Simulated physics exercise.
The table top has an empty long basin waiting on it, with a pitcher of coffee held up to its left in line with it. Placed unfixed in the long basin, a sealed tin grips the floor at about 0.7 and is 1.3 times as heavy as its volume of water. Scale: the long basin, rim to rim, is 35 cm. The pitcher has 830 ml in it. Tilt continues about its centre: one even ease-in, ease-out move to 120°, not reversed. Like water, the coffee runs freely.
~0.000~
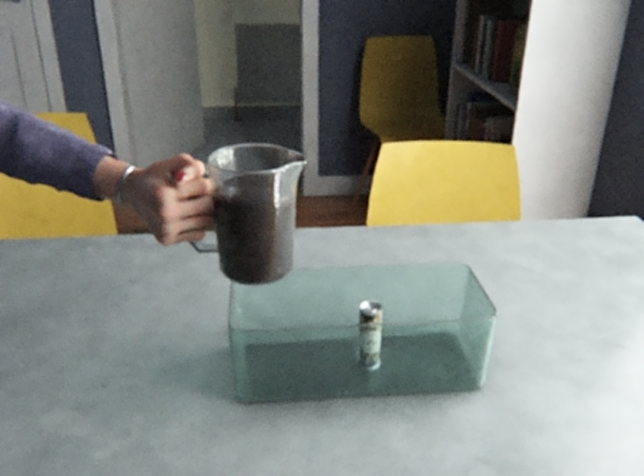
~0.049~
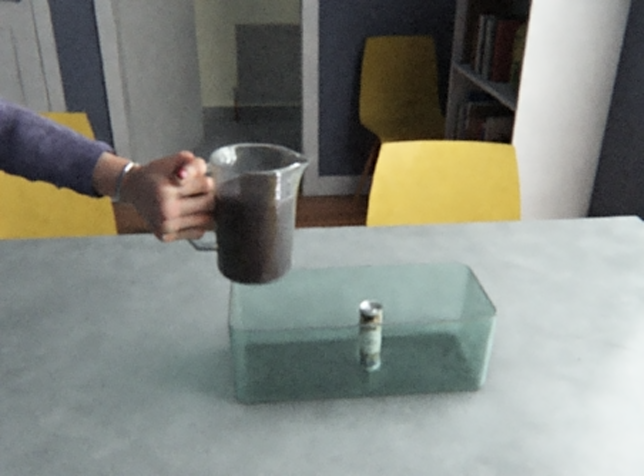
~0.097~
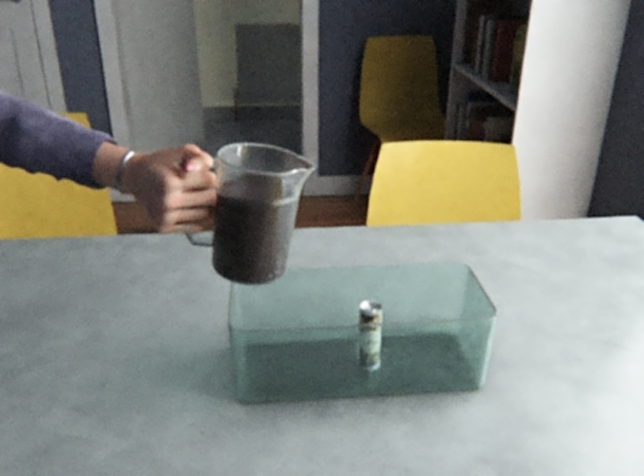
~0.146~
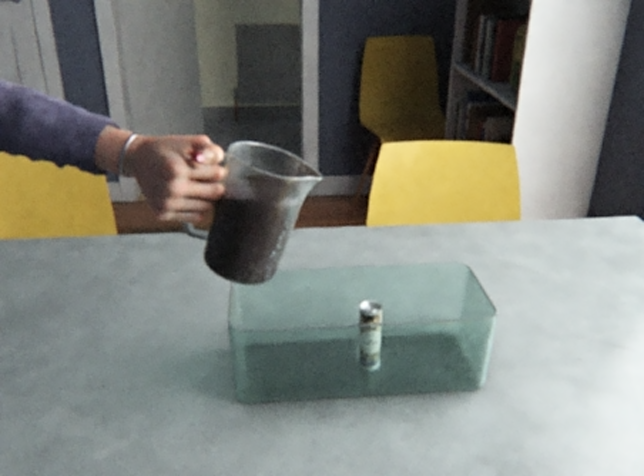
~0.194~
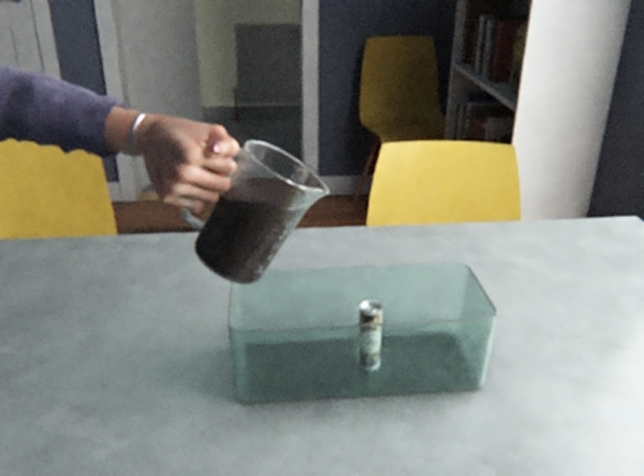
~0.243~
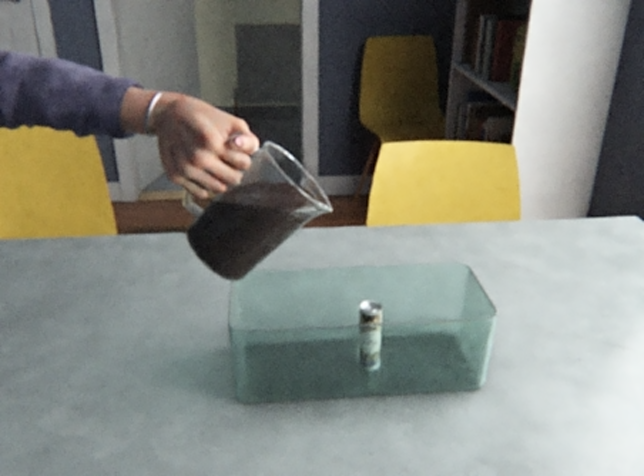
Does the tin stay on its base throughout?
No, it goes down.
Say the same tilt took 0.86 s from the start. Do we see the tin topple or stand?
In that case the tin overturns.
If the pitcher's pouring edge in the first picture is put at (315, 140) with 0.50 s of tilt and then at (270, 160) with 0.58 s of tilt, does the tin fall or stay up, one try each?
Trial 1 - tin tips; trial 2 - tin stays standing.
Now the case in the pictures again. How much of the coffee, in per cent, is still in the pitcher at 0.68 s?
Roughly 10 per cent.
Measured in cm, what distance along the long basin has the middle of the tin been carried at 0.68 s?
Its middle sits about 4 cm from the start.
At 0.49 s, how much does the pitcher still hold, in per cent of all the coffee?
Around 56 percent.
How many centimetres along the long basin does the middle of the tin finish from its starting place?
Net tin displacement: Roughly 9.0 cm.
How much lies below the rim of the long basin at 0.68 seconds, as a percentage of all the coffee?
82 %, more or less.
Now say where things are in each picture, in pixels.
It leans 0°; its right rim is at (307, 158); the coffee meets the walls at (214, 188) and (292, 186); the long basin's rim runs from (231, 301) to (483, 289); the tin's top is at (371, 309), in the first picture.
It leans 2°; its right rim is at (309, 160); the coffee meets the walls at (215, 187) and (293, 186), in the second picture.
It leans 8°; its right rim is at (315, 166); the coffee meets the walls at (218, 187) and (297, 187), in the third picture.
It leans 18°; its right rim is at (323, 176); the coffee meets the walls at (220, 196) and (302, 189), in the fourth picture.
It leans 30°; its right rim is at (329, 190); the coffee meets the walls at (212, 209) and (309, 193), in the fifth picture.
It leans 45°; its right rim is at (333, 208); the coffee meets the walls at (198, 216) and (320, 199), in the sixth picture.
Then, 0.49 s in, the tilt is 114° and 57 per cent is still to pour; the tin stands where it began.
Then, 0.68 s in, the tilt is 120° and 9 per cent is still to pour; the tin leans 24°.
Then, 0.87 s in, the tilt is 120° and 0 per cent is still to pour; the tin lies on its side.
Then, 1.08 s in, the tilt is 120° and 0 per cent is still to pour; the tin lies on its side.
Finally, the tin lies on its side.
